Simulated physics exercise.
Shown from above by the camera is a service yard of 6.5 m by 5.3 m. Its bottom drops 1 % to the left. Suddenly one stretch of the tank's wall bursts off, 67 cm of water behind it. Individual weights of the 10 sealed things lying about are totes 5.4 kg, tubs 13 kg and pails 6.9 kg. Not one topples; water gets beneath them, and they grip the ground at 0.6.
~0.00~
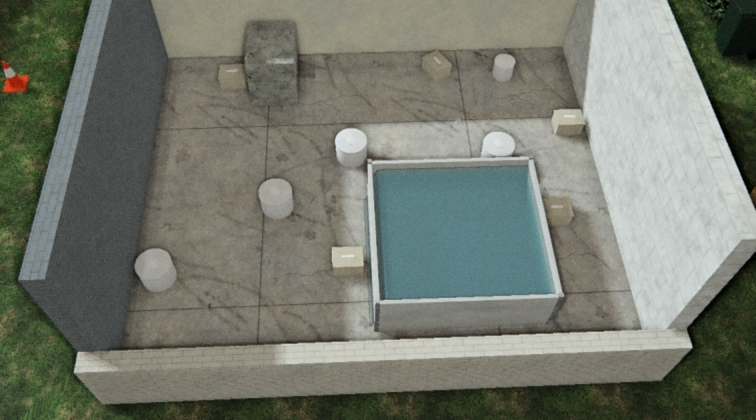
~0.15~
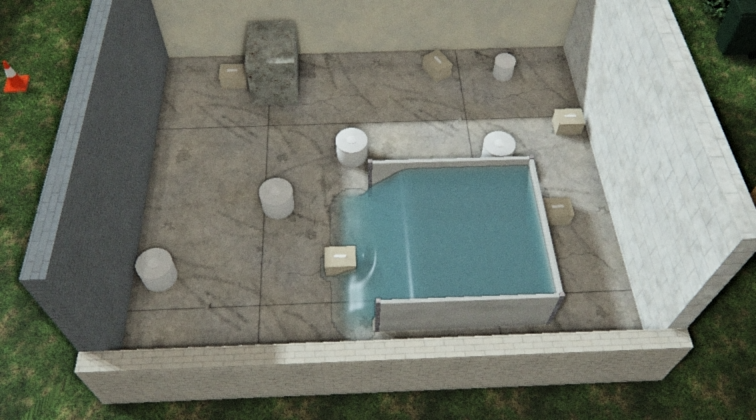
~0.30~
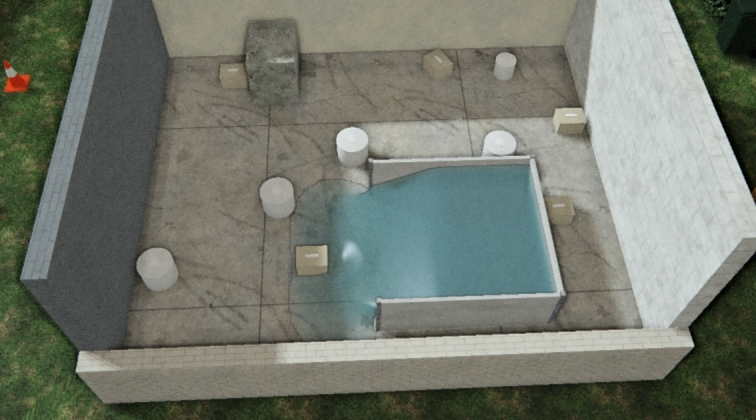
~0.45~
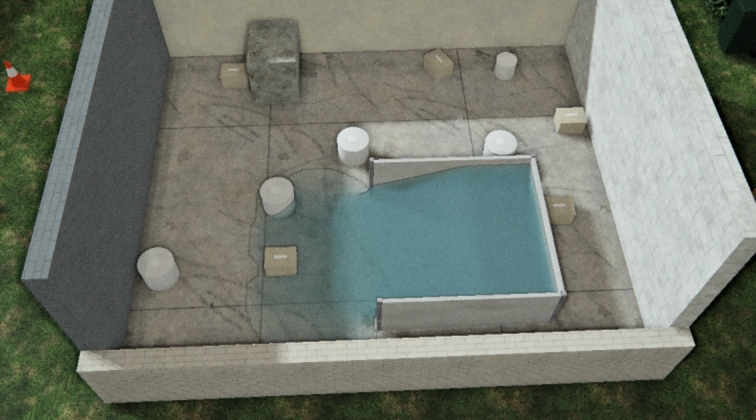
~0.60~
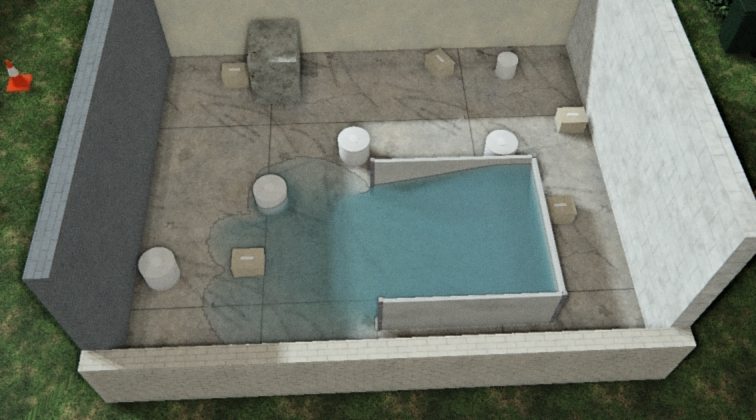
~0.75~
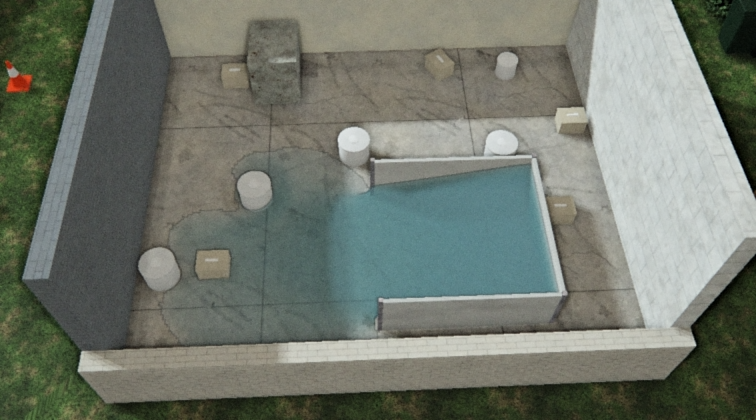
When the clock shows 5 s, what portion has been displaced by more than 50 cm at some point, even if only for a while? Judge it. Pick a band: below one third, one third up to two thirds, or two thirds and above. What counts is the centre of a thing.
The share is one third up to two thirds.
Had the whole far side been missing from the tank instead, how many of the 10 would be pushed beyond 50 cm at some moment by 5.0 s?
In that case 8 of them.
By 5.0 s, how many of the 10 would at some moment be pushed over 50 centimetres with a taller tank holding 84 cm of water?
That would make 5 of them.
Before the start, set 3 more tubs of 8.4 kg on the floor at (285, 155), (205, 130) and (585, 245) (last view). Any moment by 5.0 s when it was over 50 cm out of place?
In the order asked: Farther than that, farther than that, not as far.
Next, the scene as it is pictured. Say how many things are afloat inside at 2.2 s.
At that moment 3.
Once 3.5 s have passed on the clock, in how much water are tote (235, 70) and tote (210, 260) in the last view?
Close to 27 and 18 centimetres.
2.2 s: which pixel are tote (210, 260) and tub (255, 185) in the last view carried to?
First one near (163, 195), second near (177, 95).
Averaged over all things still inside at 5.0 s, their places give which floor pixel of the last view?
The centre sits near (384, 117).
After 1.1 s 2 of 10 are over 50 cm from their spots; 2 afloat.
After 2.2 s 2 of 10 are over 50 cm from their spots; 3 afloat.
After 3.5 s 3 of 10 are over 50 cm from their spots; 4 afloat.
After 5.0 s 5 of 10 are over 50 cm from their spots, and 5 have been at some point; 4 afloat.
